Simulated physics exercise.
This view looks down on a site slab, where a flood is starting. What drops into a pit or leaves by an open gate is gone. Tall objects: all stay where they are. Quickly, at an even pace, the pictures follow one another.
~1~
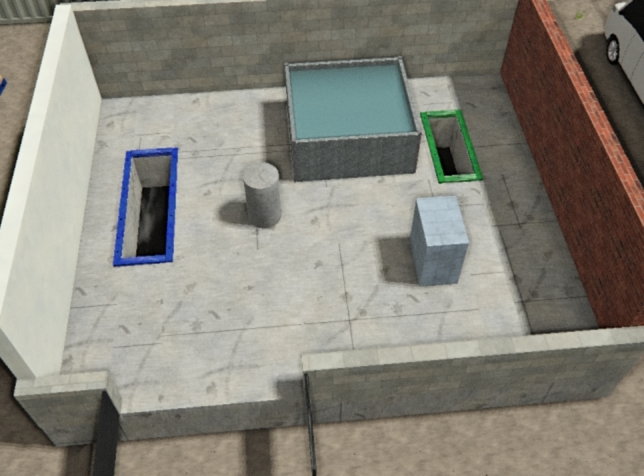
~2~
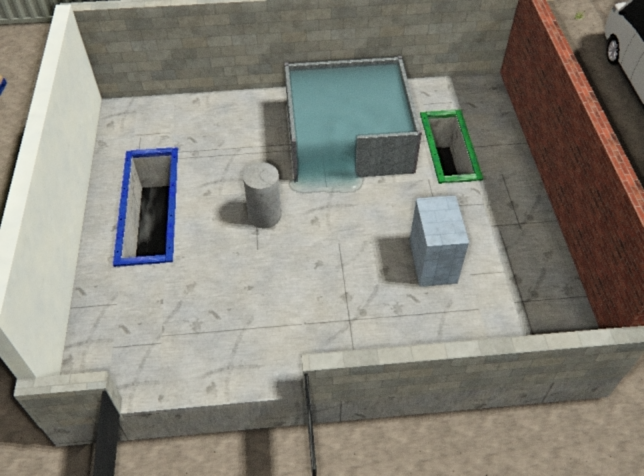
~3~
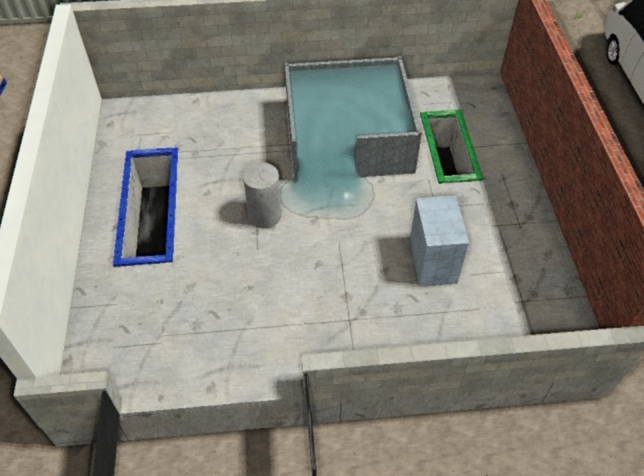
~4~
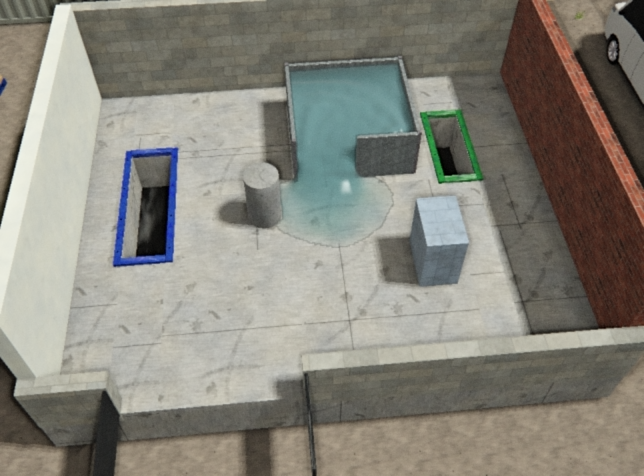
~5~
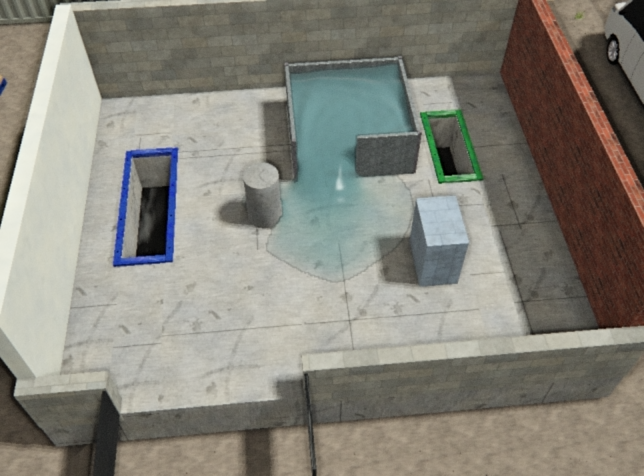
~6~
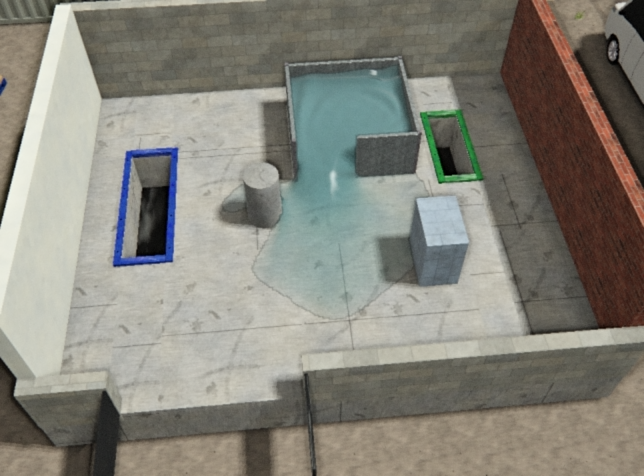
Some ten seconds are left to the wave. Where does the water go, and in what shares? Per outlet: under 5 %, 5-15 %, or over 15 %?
At the end, the gate lands in the top band - past fifteen per cent; the blue pit lands in the bottom band - below five per cent; the green pit lands in the bottom band - below five per cent.
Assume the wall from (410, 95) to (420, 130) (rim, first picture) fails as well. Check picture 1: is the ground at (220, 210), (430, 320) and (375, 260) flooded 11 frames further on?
So the first one is left untouched, the next left untouched, and the last left untouched.
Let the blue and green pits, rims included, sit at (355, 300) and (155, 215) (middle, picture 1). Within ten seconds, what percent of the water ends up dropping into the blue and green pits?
Blue 35%, green 0%.
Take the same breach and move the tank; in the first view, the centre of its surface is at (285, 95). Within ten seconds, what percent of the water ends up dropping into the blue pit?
Within ten seconds, 20 percent of the total ends up in the blue pit.
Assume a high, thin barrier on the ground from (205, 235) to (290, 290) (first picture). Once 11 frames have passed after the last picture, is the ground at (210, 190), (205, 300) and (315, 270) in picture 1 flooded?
Point by point: First swamped, next spared, last swamped.
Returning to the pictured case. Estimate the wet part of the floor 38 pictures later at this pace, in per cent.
My estimate is roughly 70 percent.
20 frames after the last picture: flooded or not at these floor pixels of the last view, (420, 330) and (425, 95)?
Point 1: Inundated; point 2: Unwetted.
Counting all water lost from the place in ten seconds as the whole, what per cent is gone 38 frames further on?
My figure: 75 percent.
A moment on, water covers 30 % of the floor; the gate 1 %, the blue pit 0 %, the green pit 0 %.
Next, water covers 40 % of the floor; the gate 7 %, the blue pit 0 %, the green pit 0 %.
Then, water covers 50 % of the floor; the gate 16 %, the blue pit 0 %, the green pit 0 %.
Later, water covers 70 % of the floor; the gate 28 %, the blue pit 0 %, the green pit 0 %.
In the end, water covers 85 % of the floor; the gate 38 %, the blue pit 1 %, the green pit 1 %.
